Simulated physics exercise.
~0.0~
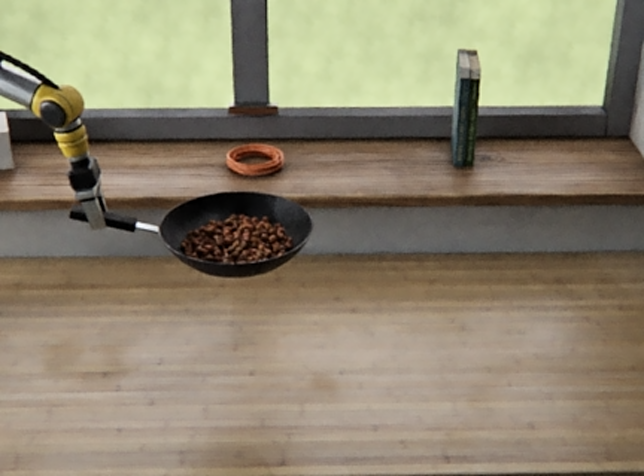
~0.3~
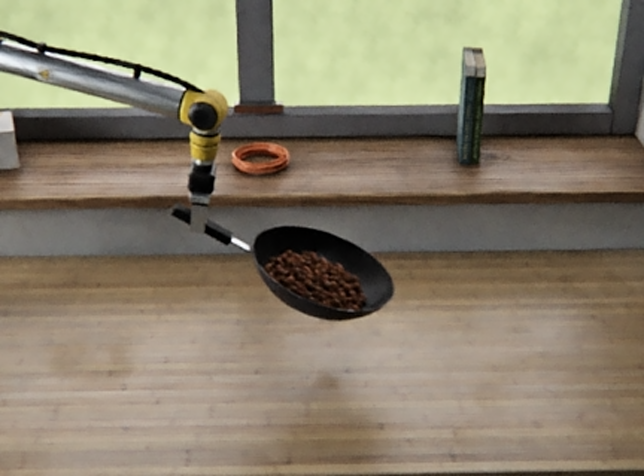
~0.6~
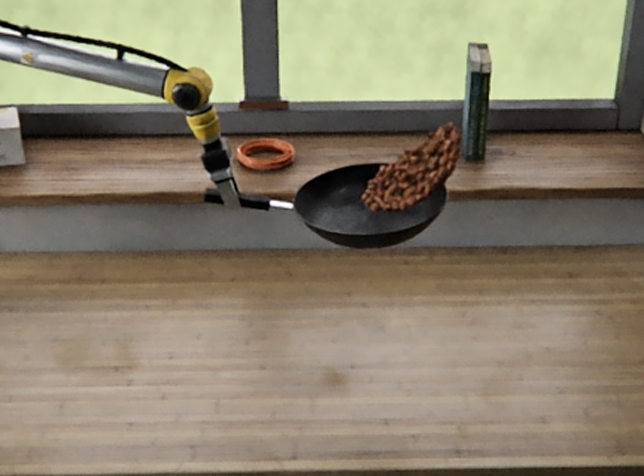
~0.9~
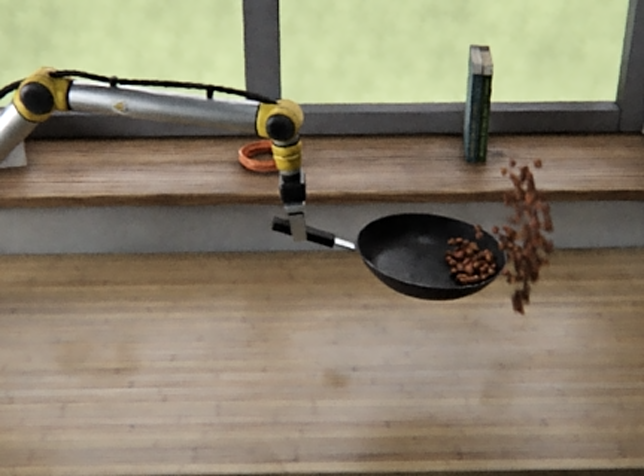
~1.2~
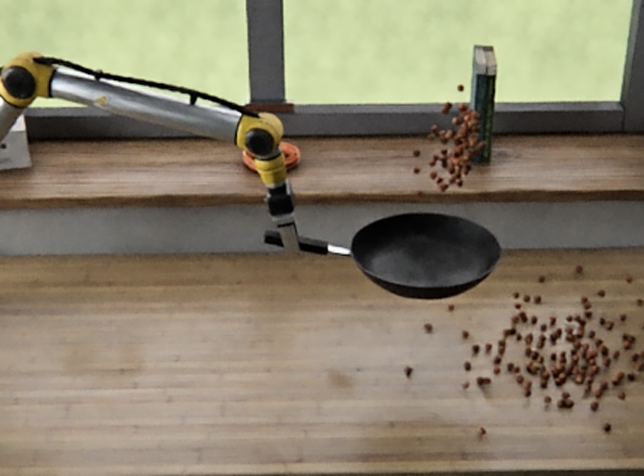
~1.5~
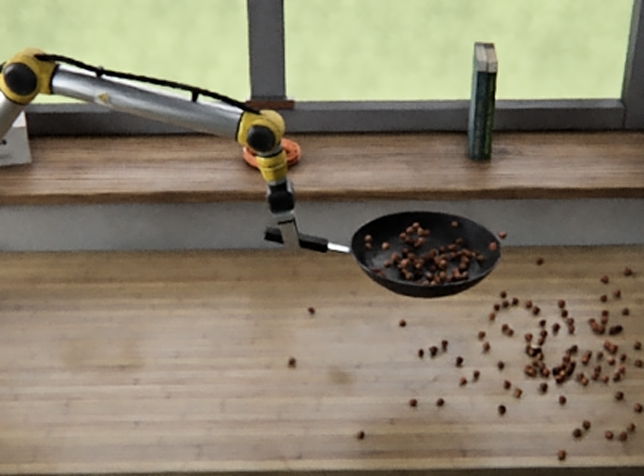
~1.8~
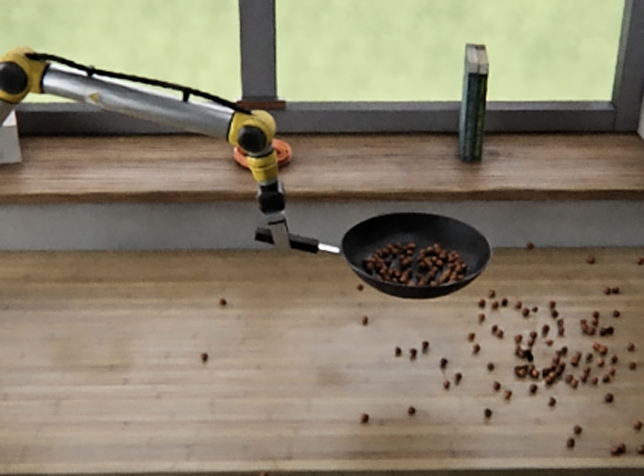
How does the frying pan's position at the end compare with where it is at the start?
At the end the frying pan is well to the right of where it starts, and slightly lower.
